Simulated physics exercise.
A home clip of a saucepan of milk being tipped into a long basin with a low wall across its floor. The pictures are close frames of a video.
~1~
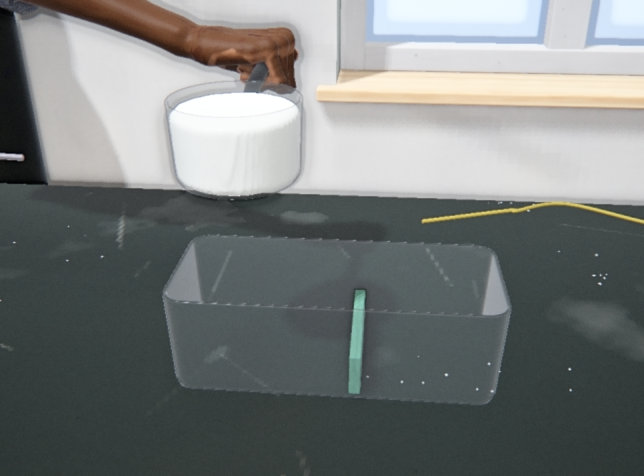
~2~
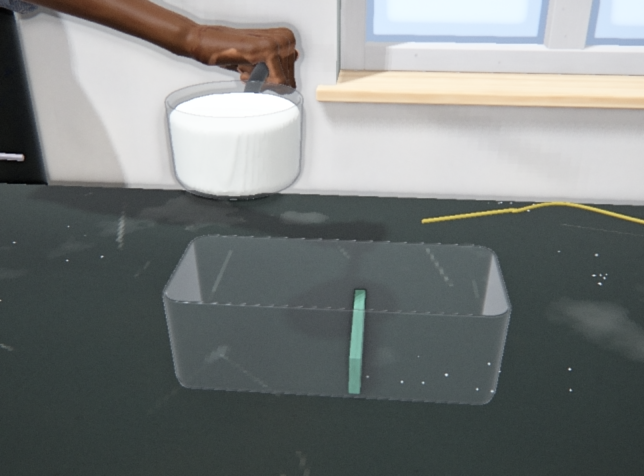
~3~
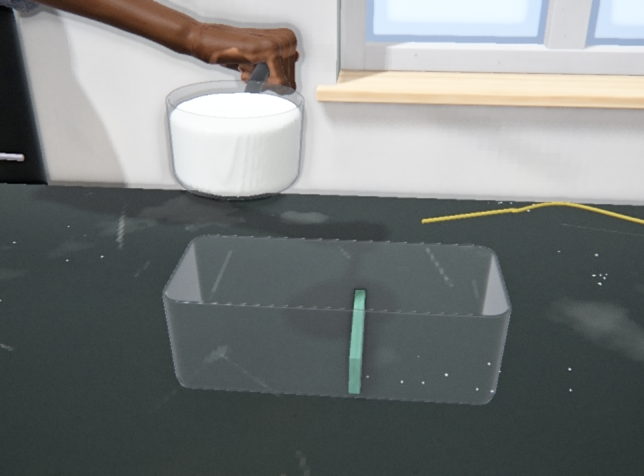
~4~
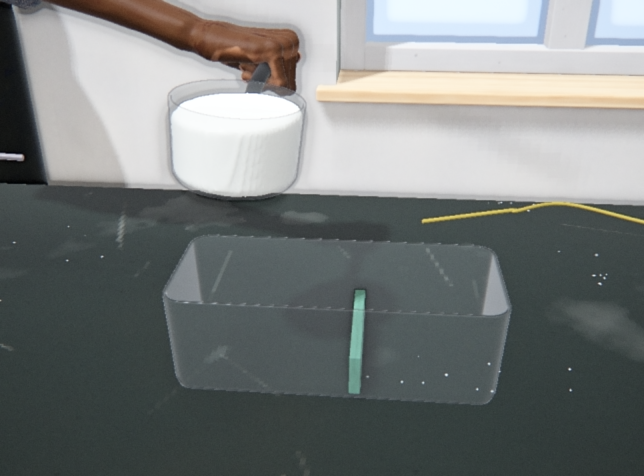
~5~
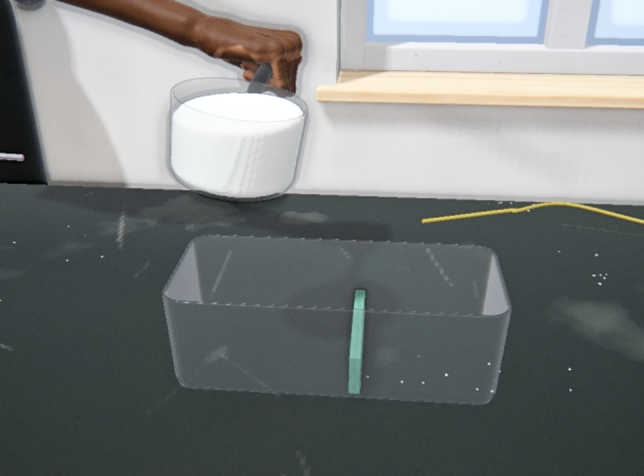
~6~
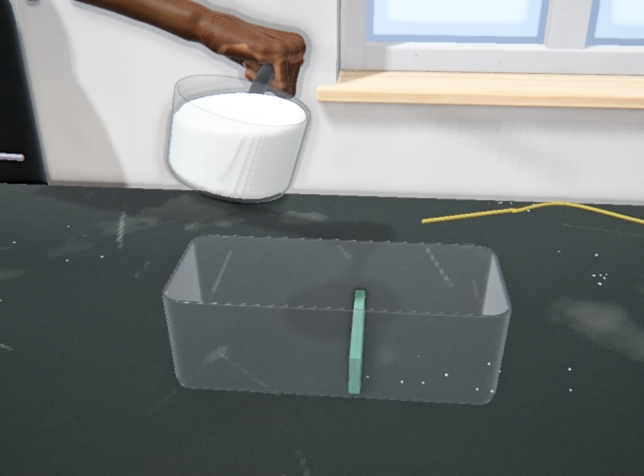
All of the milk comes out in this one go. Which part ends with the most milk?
The right-hand part.
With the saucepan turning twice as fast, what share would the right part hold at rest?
Some 40 per cent.
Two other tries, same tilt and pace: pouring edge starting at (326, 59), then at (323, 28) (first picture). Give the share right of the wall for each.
Roughly 85 per cent, and 90 per cent.
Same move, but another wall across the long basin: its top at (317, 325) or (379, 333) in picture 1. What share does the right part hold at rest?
In turn 90 and 40 in a hundred.
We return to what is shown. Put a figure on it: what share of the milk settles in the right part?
Near 65 %.
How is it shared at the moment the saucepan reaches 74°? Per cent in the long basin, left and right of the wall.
The left part 0 per cent, the right part 10.
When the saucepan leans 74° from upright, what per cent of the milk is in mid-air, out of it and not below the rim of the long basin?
About 35 per cent.
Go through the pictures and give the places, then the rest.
In the first picture, it leans 0°; its right rim is at (301, 102); the milk meets the walls at (173, 108) and (300, 112); the long basin's rim runs from (179, 267) to (502, 280); the wall's top is at (358, 322).
In the second picture, it leans 1°; its right rim is at (301, 102); the milk meets the walls at (174, 107) and (300, 111).
In the third picture, it leans 2°; its right rim is at (303, 104); the milk meets the walls at (175, 107) and (300, 112).
In the fourth picture, it leans 5°; its right rim is at (304, 108); the milk meets the walls at (176, 107) and (302, 112).
In the fifth picture, it leans 9°; its right rim is at (306, 113); the milk meets the walls at (177, 108) and (304, 114).
In the sixth picture, it leans 14°; its right rim is at (309, 119); the milk meets the walls at (177, 108) and (307, 114).
A moment on, the tilt is 74° and 56 per cent is still to pour, 2 is left of the wall and 9 right of it.
Next, the tilt is 105° and 10 per cent is still to pour, 16 is left of the wall and 63 right of it.
Then the tilt is 107° and 0 per cent is still to pour, 33 is left of the wall and 64 right of it.
Later the tilt is 107° and 0 per cent is still to pour, 35 is left of the wall and 64 right of it.
At rest 35 per cent lies left of the wall, 64 right of it and 1 outside.
